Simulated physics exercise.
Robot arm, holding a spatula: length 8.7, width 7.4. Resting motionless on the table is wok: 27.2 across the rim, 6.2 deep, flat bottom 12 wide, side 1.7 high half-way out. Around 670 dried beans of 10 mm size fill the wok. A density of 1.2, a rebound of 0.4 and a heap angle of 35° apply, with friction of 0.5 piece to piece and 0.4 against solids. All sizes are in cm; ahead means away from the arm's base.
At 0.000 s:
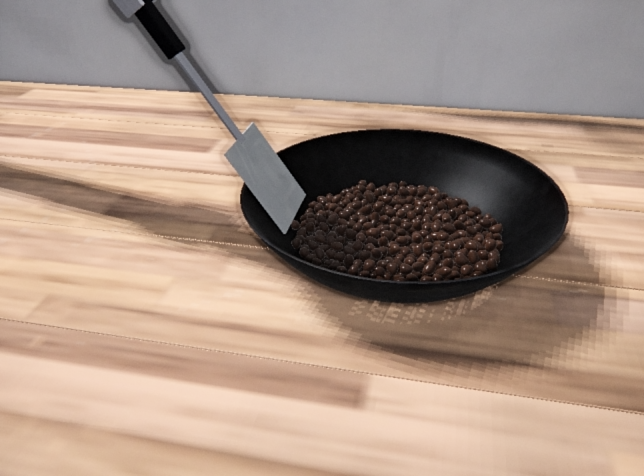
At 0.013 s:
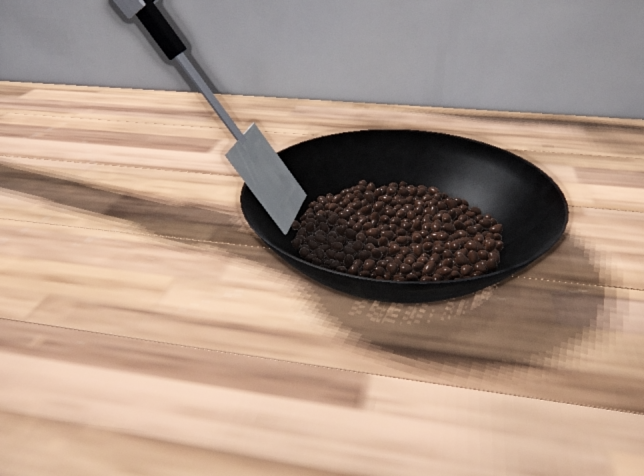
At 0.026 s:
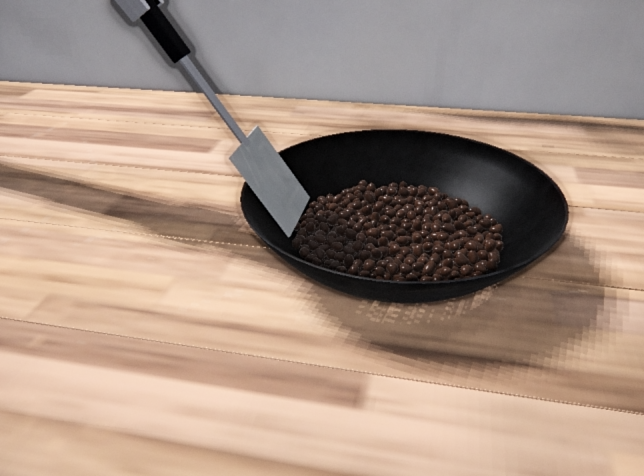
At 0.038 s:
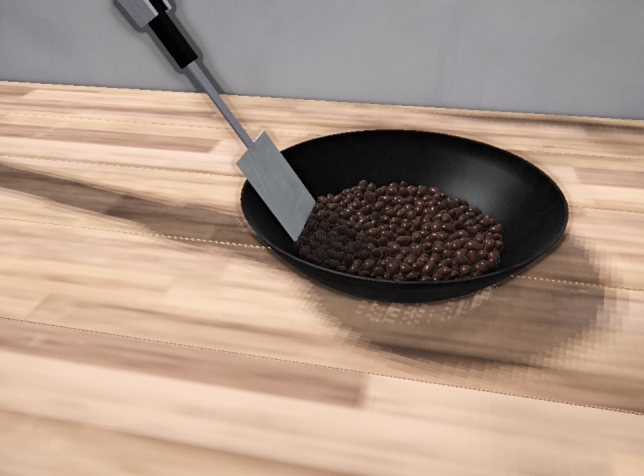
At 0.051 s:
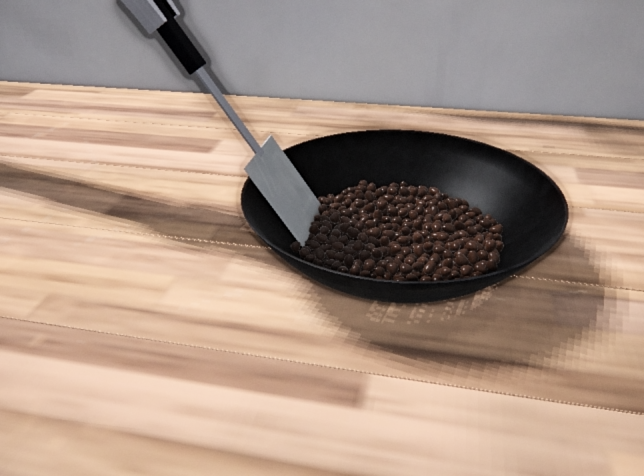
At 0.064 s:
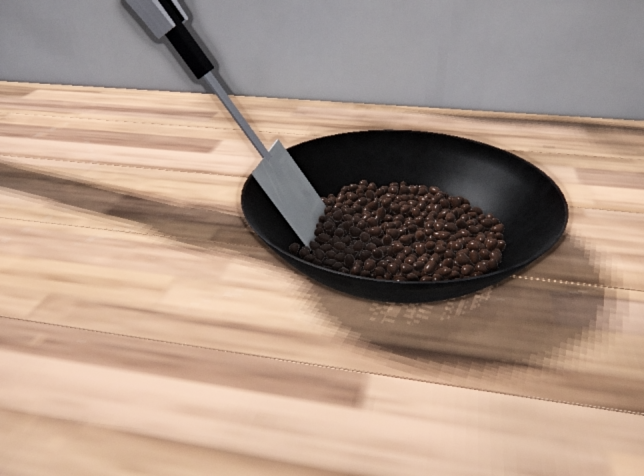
A gray spatula held by a robot arm slid slightly down and to the right inside a black wok, its tip reaching the edge of a pile of dark brown beans that barely moved.
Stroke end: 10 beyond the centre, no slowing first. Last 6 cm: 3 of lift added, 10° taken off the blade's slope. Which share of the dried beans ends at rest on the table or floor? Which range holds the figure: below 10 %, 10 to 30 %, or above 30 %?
The figure lies within 10 to 30 %.
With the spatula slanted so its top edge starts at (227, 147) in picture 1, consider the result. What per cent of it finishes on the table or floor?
Roughly 25%.
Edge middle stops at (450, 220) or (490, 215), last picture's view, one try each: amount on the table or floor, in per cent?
I'd say roughly 0 per cent, then roughly 0 per cent.
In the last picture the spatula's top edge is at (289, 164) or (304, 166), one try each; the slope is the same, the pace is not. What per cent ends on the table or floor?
Try one roughly 35 per cent; try two roughly 40 per cent.
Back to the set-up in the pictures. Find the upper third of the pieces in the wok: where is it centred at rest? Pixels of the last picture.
Look near (489, 239).
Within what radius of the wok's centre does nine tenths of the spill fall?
About 25 cm.
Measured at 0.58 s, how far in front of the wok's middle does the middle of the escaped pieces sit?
About 18 cm.
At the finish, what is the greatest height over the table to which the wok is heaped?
It reaches roughly 6.0 cm.
By 0.19 s, sloping 56°, highest piece 5 above the table; 674 in the wok.
By 0.32 s, sloping 53°, highest piece 8 above the table; 672 in the wok, 2 on the blade or in flight.
By 0.58 s, sloping 46°, highest piece 9 above the table; 527 in the wok, 126 on the table or floor, 21 on the blade or in flight.
By 1.63 s, sloping 46°, highest piece 6 above the table; 527 in the wok, 147 on the table or floor.
Final count, 527 in the wok, 147 on the table or floor. That is 22 % on the table or floor.
